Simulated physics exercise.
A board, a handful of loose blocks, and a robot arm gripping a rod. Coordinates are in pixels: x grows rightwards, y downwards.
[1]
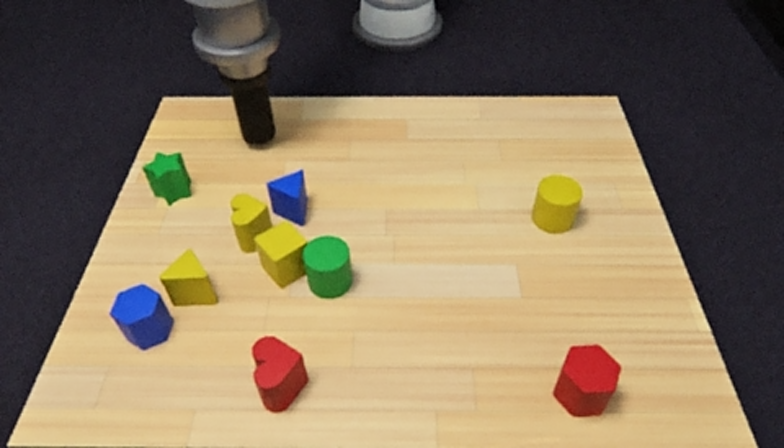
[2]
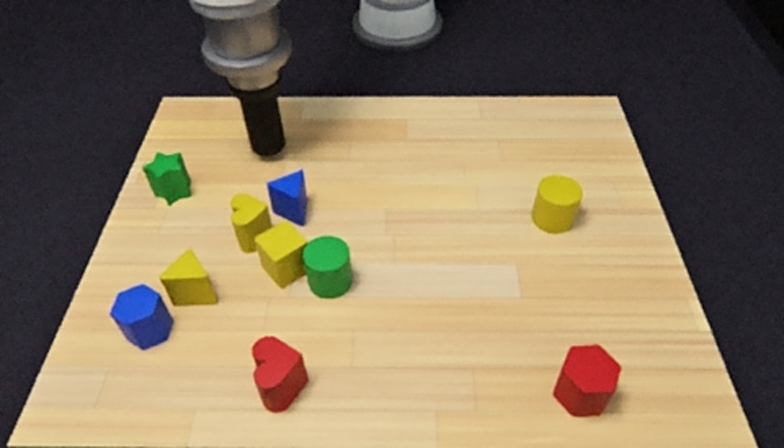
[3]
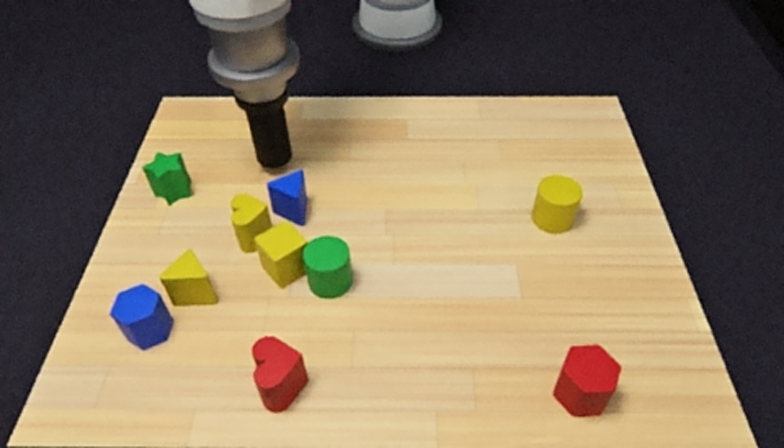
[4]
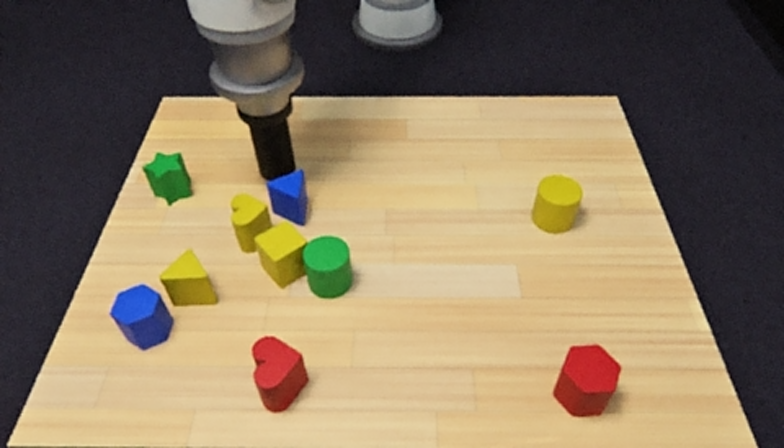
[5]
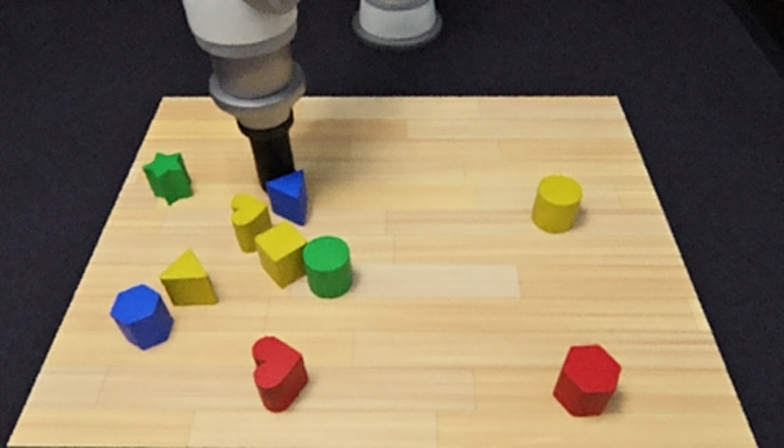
We see colored blocks scattered across a wooden board as a robot arm moves its dark rod a short way toward the viewer and slightly right, up beside the blue triangle, while the blocks stay still.
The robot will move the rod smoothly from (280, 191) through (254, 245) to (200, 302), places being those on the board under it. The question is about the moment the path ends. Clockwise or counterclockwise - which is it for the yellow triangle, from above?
It swings round clockwise.
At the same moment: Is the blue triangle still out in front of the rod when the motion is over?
No, that is not how it ends up.
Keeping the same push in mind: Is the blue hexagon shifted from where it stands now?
Yes, that is how it ends up.
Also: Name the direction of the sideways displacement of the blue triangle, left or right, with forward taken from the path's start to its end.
Shifts left.
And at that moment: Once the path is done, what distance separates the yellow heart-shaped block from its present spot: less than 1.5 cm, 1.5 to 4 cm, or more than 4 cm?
More than 4 cm.
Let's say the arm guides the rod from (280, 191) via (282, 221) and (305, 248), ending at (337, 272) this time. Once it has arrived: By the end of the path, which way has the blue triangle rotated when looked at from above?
Direction: Anticlockwise.
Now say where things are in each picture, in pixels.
Tip of the rod (259, 134), middles of tops, blue hexagon (135, 303), yellow triangle (185, 267), yellow heart-shaped block (246, 208), blue triangle (289, 183), in the first frame.
Rod (268, 145), nothing pushed, in the second frame.
Rod (275, 157), nothing pushed, in the third frame.
Rod (278, 170), nothing pushed, in the fourth frame.
Rod (279, 182), blue hexagon (135, 303), yellow triangle (185, 267), yellow heart-shaped block (246, 208), blue triangle (289, 183), in the fifth frame.
The first path, step by step. One third of the way, rod (263, 218); yellow heart-shaped block (238, 223); blue triangle (292, 197), turned 45° anticlockwise.
Two thirds of the way, rod (237, 256); yellow triangle (178, 273); yellow heart-shaped block (210, 265), turned 15° anticlockwise; blue triangle (292, 197), turned 45° anticlockwise.
At the end, rod (197, 294); blue hexagon (120, 313); yellow triangle (145, 283), turned 40° clockwise; yellow heart-shaped block (175, 309), turned 25° anticlockwise; blue triangle (292, 197), turned 45° anticlockwise.
